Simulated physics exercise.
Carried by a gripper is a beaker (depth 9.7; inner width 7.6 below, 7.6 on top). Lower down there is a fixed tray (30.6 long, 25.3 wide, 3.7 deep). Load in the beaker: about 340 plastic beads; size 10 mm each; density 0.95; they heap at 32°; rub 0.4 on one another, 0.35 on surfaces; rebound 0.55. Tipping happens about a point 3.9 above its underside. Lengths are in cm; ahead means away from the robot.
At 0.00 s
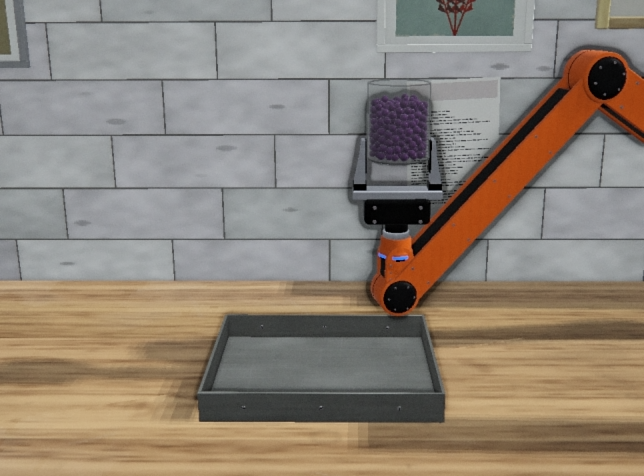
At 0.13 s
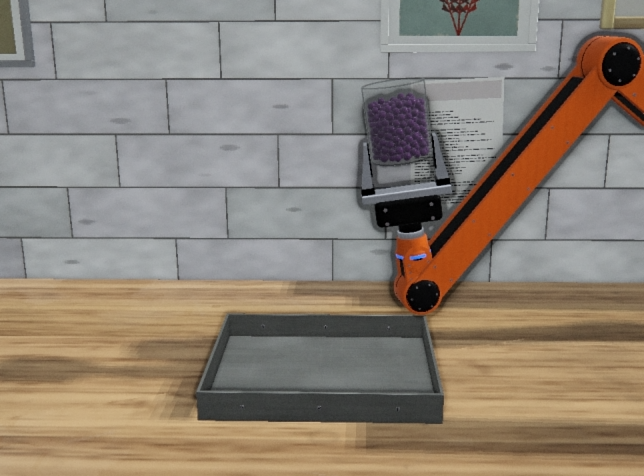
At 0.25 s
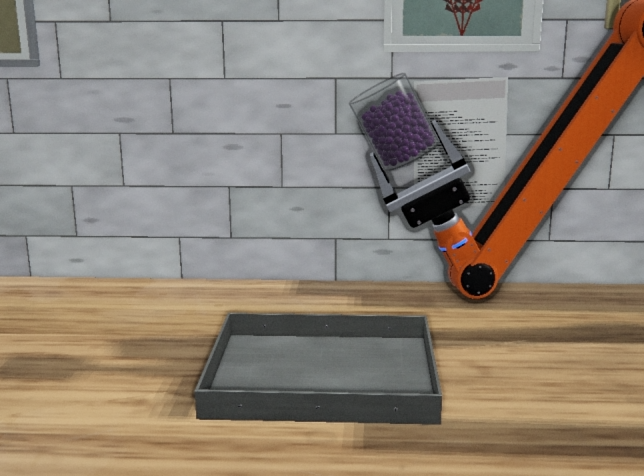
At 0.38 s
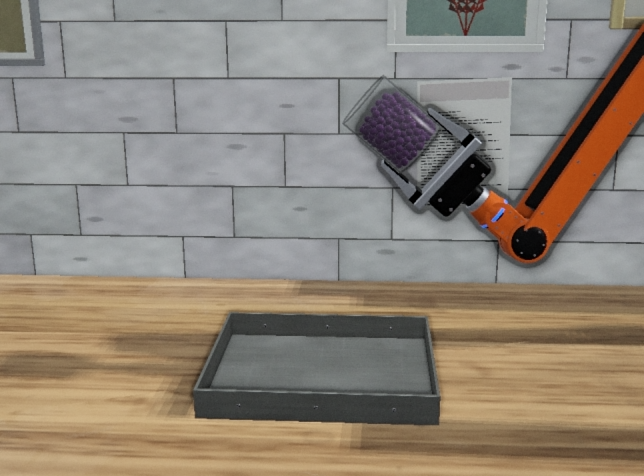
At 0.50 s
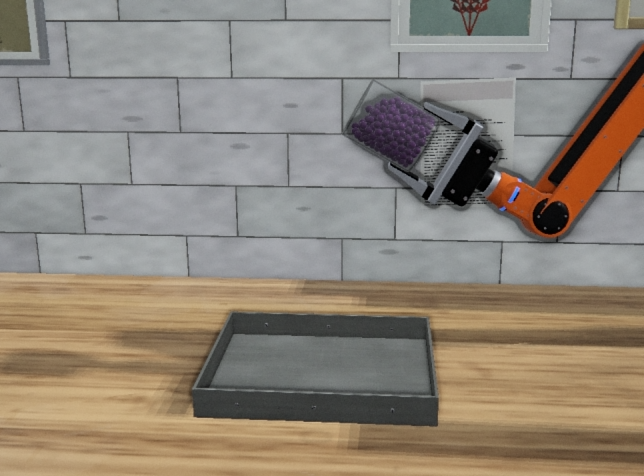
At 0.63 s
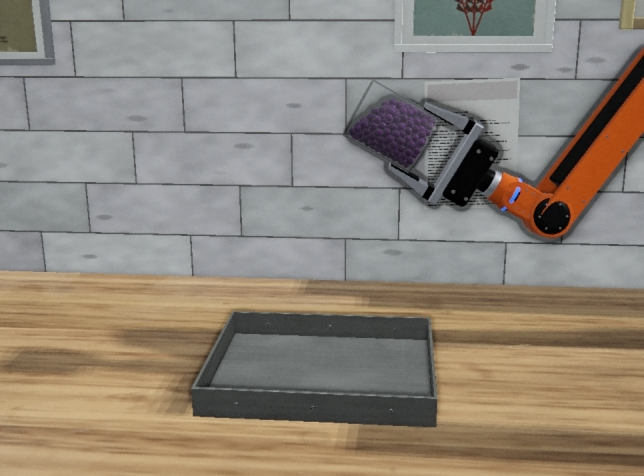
A wooden tabletop stands before a pale grey brick wall with partly visible framed artwork and a sheet of printed paper, seen from the front and slightly above. An orange robot arm at the right grips a clear beaker of purple beads above a shallow dark grey tray. The arm draws rightward and tilts the beaker steadily to the left, then nearly stills, while the view drifts very slightly.
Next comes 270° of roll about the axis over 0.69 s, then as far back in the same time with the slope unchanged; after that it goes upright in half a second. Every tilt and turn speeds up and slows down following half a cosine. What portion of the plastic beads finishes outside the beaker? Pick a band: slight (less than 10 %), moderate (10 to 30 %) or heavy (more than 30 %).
Slight.
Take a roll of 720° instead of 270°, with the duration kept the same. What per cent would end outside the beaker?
Roughly 5 %.
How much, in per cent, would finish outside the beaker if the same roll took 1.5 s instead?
That would give near 5 in a hundred.
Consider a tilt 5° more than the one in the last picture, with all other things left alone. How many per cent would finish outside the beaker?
It would be near 5 per cent.
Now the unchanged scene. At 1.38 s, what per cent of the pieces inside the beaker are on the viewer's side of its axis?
I'd put it at about 55 per cent.
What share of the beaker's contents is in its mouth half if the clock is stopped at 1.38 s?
Looks like around 40 per cent to me.
After 1.38 s, tipped 61°, highest piece 39 above the table; 337 in the beaker, 4 in flight or on a rim.
After 2.13 s, tipped 52°, highest piece 39 above the table; 333 in the beaker, 6 in the tray, 2 in flight or on a rim.
After 2.71 s, upright, highest piece 41 above the table; 333 in the beaker, 8 in the tray.
After 3.41 s, upright, highest piece 41 above the table; 333 in the beaker, 8 in the tray.
At rest, 333 in the beaker, 8 in the tray. That is 2 % outside the beaker.
